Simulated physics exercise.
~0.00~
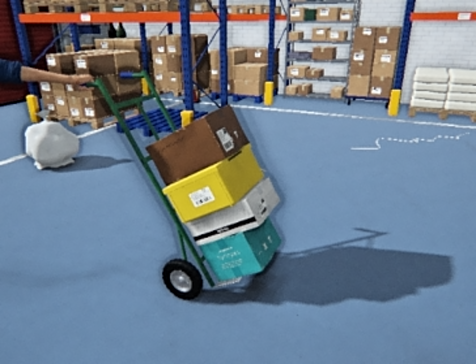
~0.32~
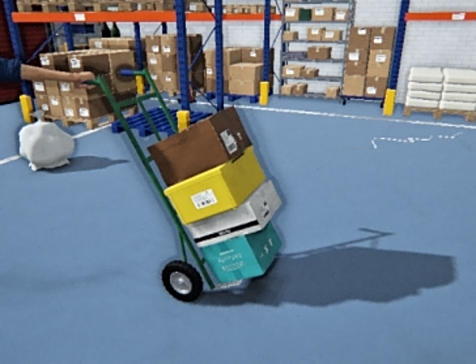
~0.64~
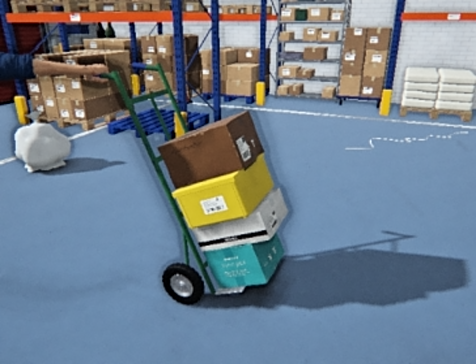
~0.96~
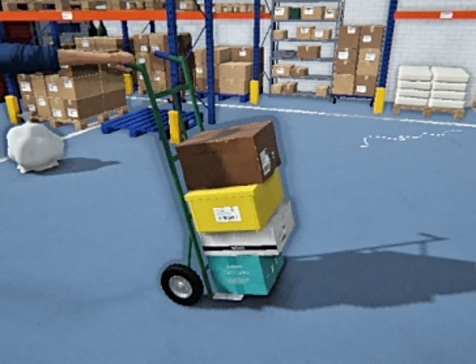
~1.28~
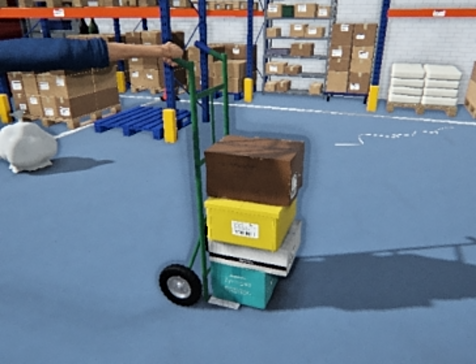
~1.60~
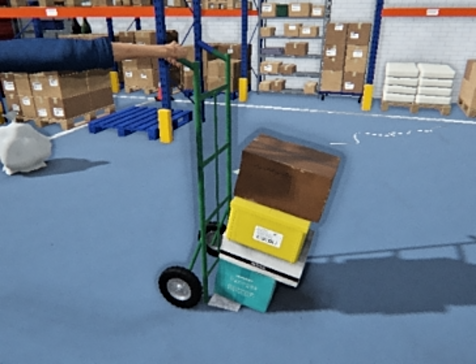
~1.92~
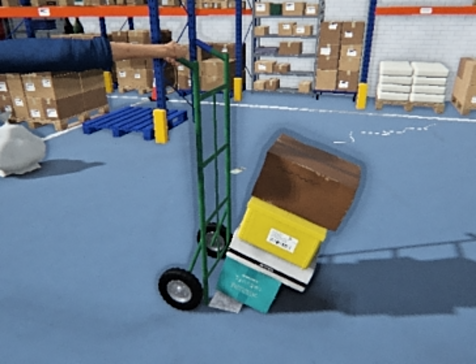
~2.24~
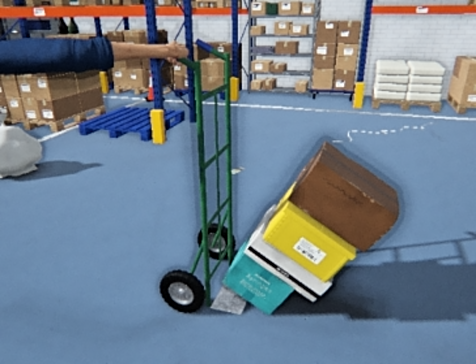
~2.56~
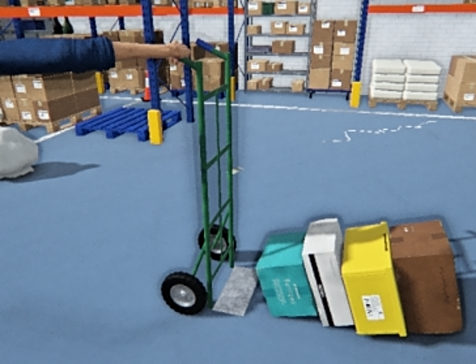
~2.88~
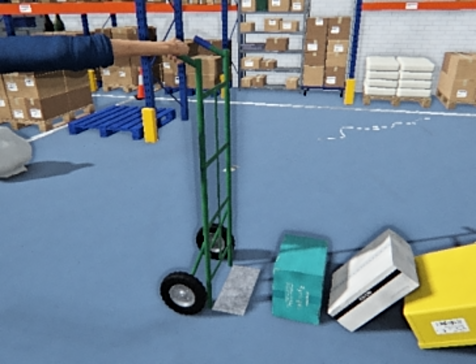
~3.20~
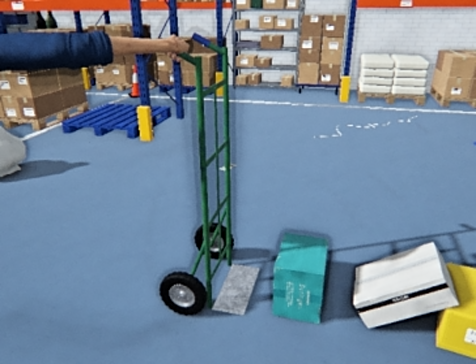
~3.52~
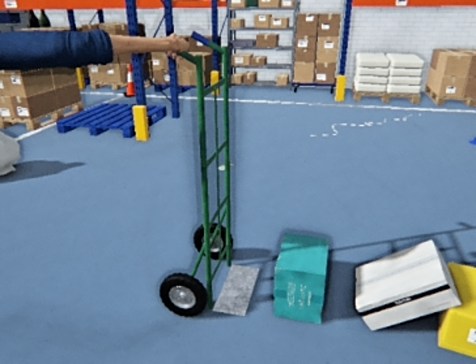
Warehouse floor, an arm tipping a green hand truck upright, its four stacked boxes toppling off to the right and scattering.
